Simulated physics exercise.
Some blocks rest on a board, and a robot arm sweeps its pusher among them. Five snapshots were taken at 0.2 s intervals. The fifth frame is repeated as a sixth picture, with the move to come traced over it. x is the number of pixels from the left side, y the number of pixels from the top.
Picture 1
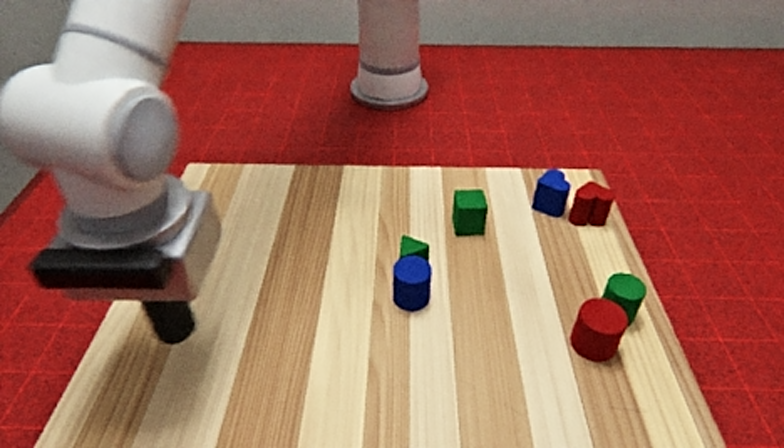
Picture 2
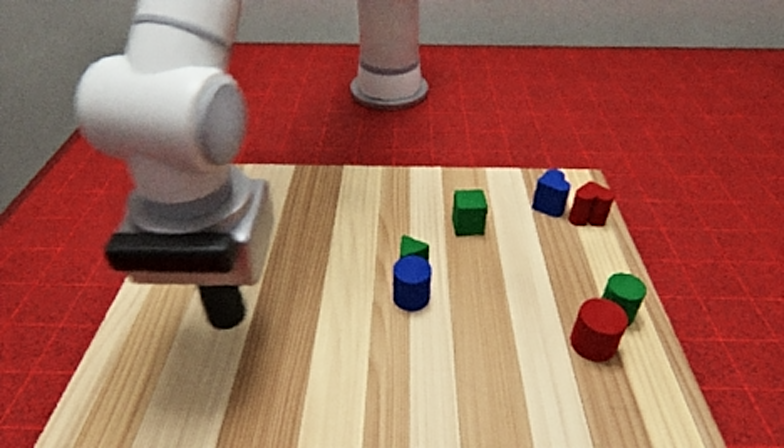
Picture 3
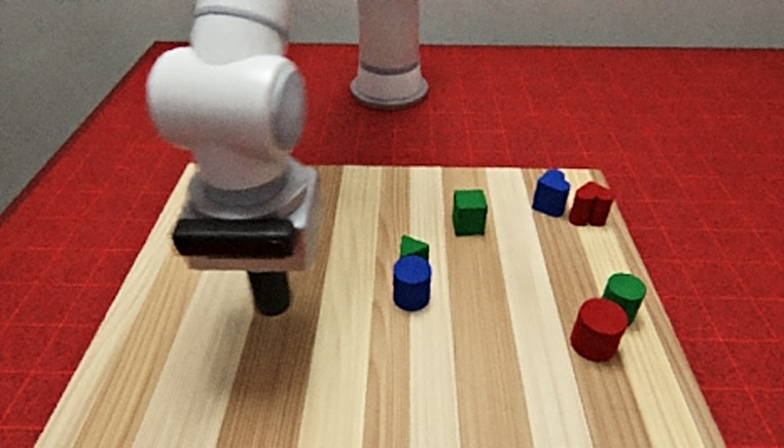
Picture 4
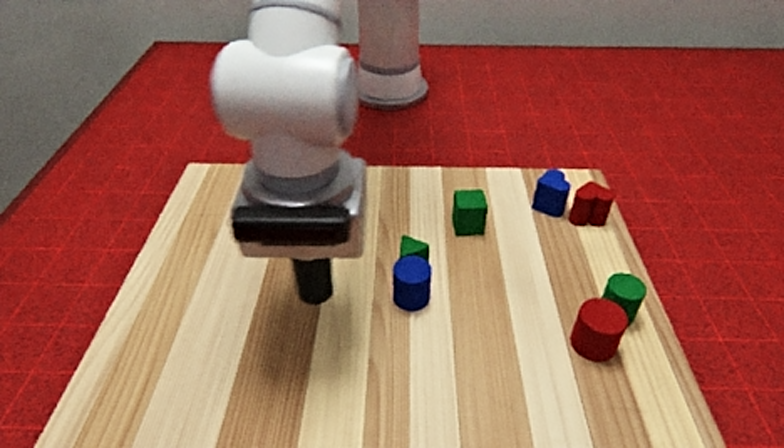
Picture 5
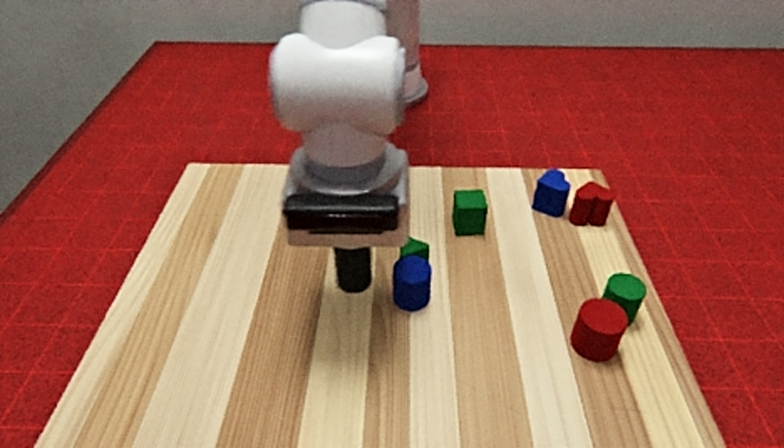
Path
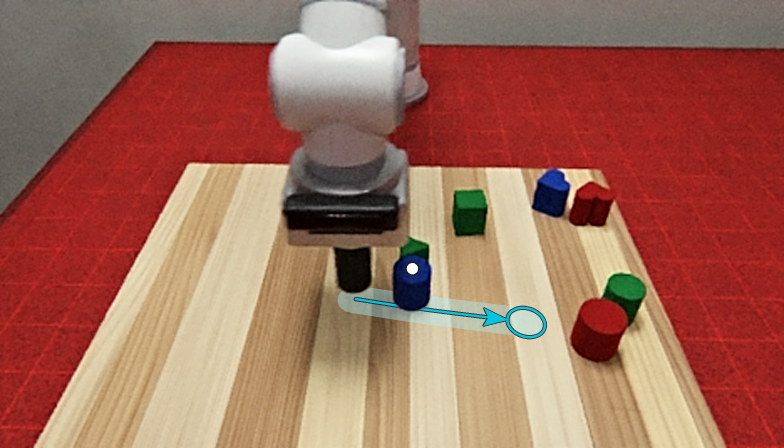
At first, a robot arm holds its dark pusher over the left side of a striped wooden board, with blue, green and red blocks resting toward the middle and right. The arm then sweeps steadily rightward, ending just left of the blue round block and green triangular piece, while every block stays still.
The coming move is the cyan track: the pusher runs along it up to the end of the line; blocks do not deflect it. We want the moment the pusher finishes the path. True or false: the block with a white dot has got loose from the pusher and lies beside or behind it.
True
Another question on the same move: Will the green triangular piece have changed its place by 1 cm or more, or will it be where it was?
It is still on its spot.
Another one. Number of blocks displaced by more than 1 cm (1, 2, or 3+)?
My answer is one.
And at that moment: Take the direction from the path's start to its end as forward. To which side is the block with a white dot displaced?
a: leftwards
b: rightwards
The correct letter is a.
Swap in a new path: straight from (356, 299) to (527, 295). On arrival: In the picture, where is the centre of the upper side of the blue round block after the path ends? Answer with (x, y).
Just about (565, 256).
Path on the board, straight from (356, 299) to (526, 322); the dot is on the blue round block.
What follows on the original path. One third of the way, pusher (412, 290); blue round block (445, 266).
Two thirds of the way, pusher (472, 298); blue round block (482, 261).
At the end, pusher (530, 305); green triangular piece in place; blue round block (488, 261).
